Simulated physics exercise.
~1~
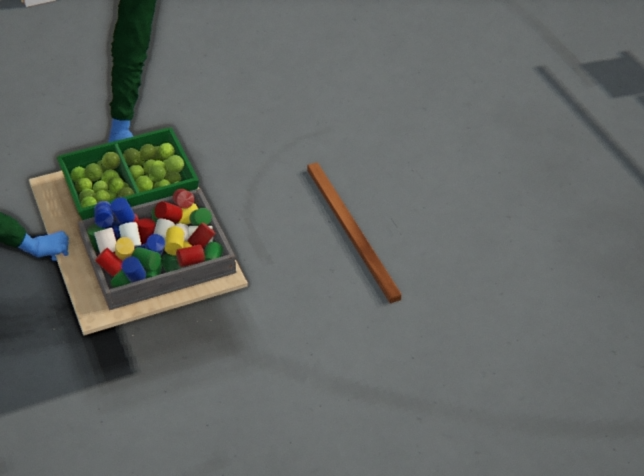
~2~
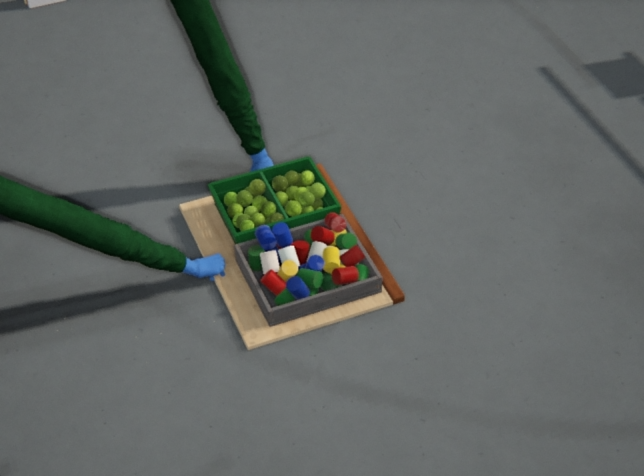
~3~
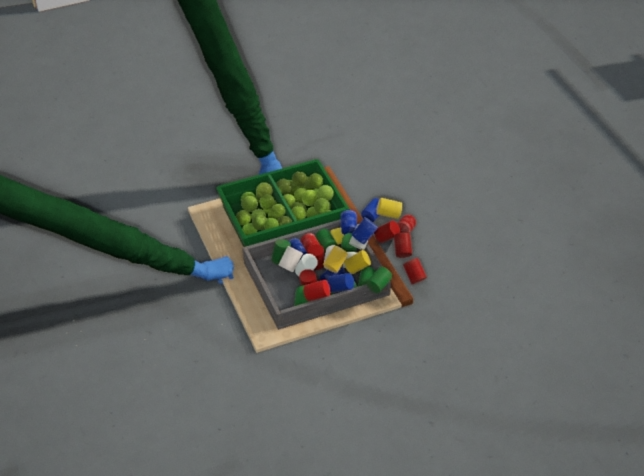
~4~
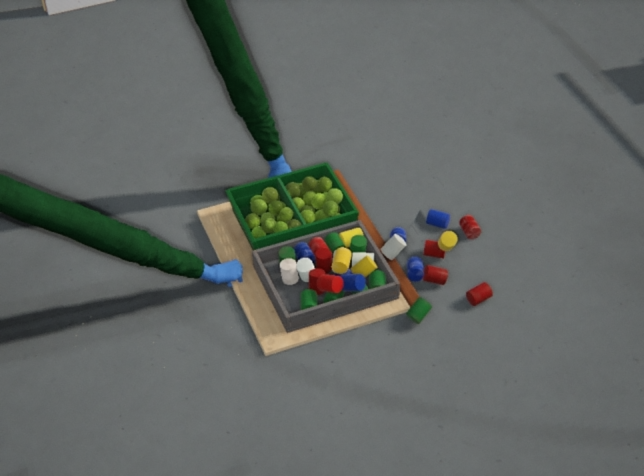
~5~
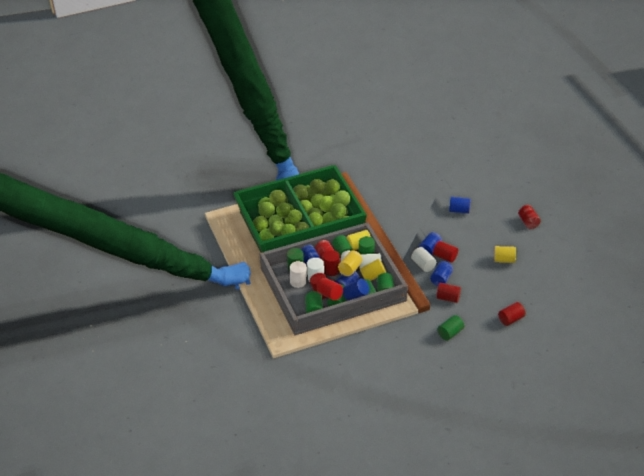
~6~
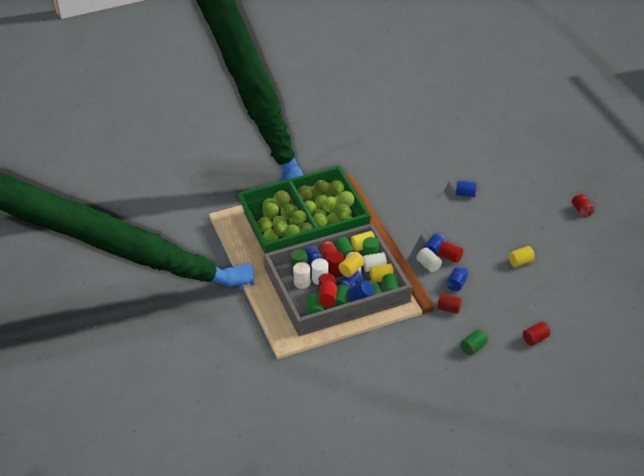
In this clip, two green-sleeved arms with blue hands move a board holding a green basket of apples and a grey basket of colourful jars rightward against a wooden strip; several jars spill over it and scatter across the floor, while the apples stay in their basket.
